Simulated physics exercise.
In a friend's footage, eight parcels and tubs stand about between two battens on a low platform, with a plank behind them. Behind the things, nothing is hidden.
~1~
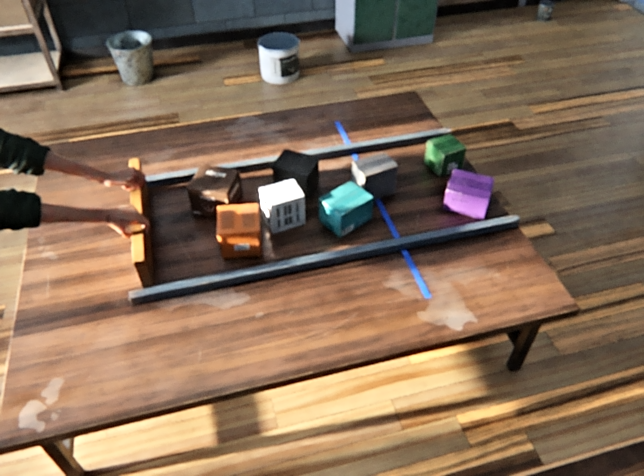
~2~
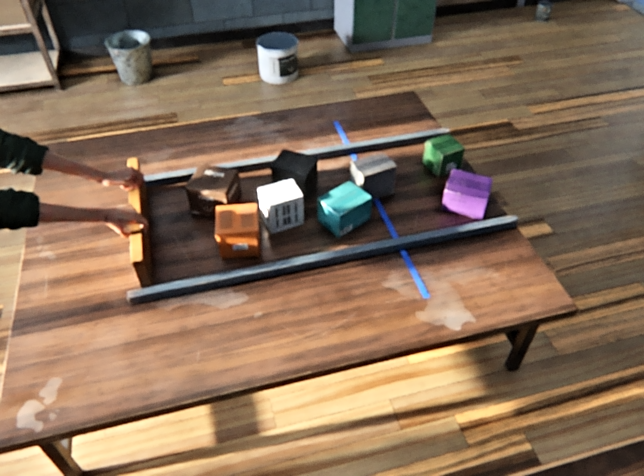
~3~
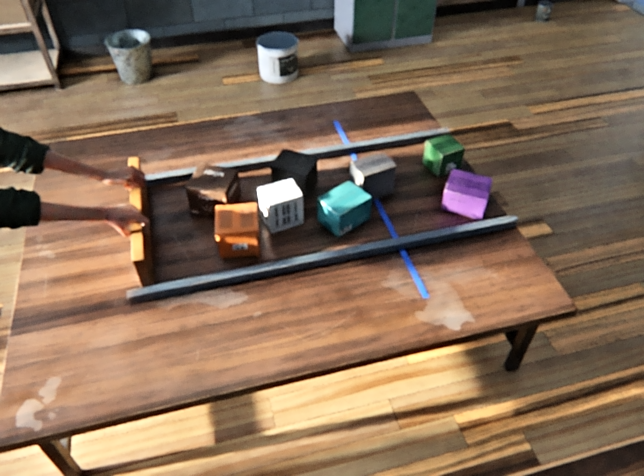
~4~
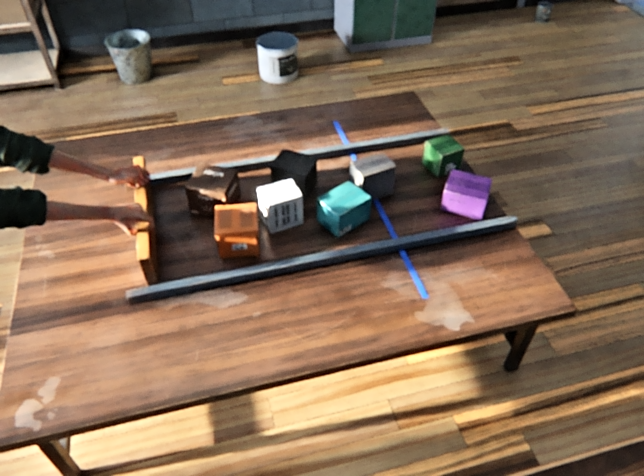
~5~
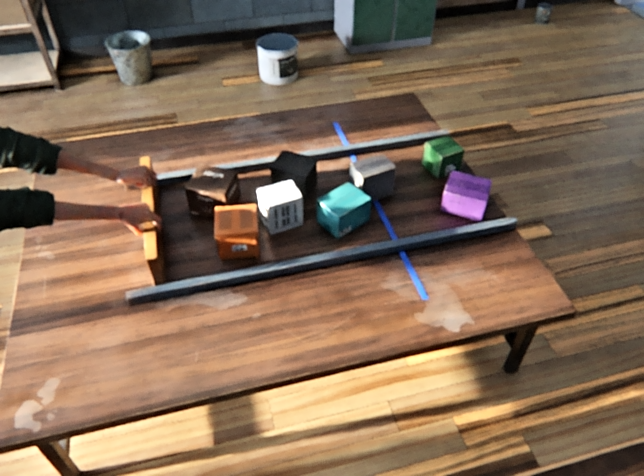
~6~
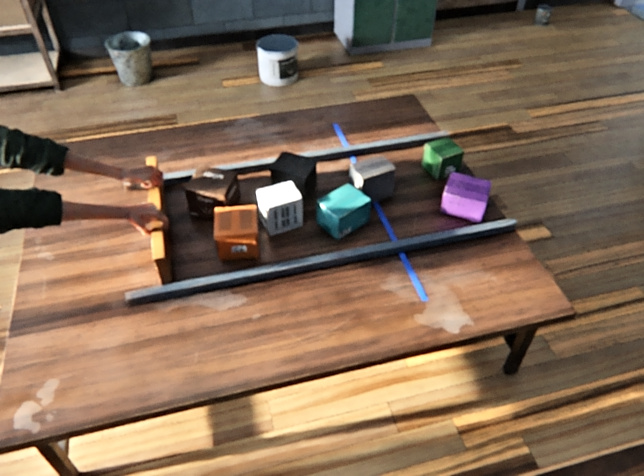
On a low wooden platform, eight boxes and parcels in various colours sit between two battens, some beyond a strip of blue tape, while two hands at the left slide an upright plank slightly rightward toward them.
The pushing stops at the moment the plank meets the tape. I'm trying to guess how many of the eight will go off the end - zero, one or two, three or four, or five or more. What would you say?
I would say zero.
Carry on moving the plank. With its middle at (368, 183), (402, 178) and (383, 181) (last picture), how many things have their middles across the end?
First 0, next 2, last 0.
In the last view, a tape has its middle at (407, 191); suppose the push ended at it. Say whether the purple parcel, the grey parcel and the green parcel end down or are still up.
The purple parcel is lost, the grey parcel is kept, the green parcel drops off.
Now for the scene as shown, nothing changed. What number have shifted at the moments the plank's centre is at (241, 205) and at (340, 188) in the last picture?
At the first spot 4, then 6.
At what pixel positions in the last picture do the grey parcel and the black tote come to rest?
Listed in order, first is (440, 179) and the other is (414, 153).
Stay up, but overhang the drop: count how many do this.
Looks like 1 of them.
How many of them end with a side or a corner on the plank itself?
Number in contact with it: 2.
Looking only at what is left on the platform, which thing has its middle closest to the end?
The foremost one is the purple parcel.
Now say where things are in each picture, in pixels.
In the first picture, green parcel (445, 155); purple parcel (468, 194); grey parcel (374, 178); plank (141, 221); tape (375, 195).
In the second picture, purple parcel (467, 194); brown box (214, 191).
In the third picture, grey parcel (372, 178); black tote (295, 175).
In the fourth picture, green parcel (443, 156); turquoise parcel (344, 209).
In the fifth picture, purple parcel (466, 196); white crate (281, 207).
In the sixth picture, green parcel (443, 159); purple parcel (466, 197); grey parcel (371, 180); plank (159, 218); tape (373, 197).
Early on, none off yet; green parcel at rest near (443, 159); purple parcel at rest near (466, 197); grey parcel at rest near (371, 180).
A while later, none off yet; green parcel at rest near (443, 159); purple parcel at rest near (466, 197); grey parcel travelled a little near (377, 181).
Further along, none off yet; green parcel at rest near (443, 159); purple parcel at rest near (466, 197); grey parcel travelled about its own width near (409, 180).
Finally, the number that fall off is zero.
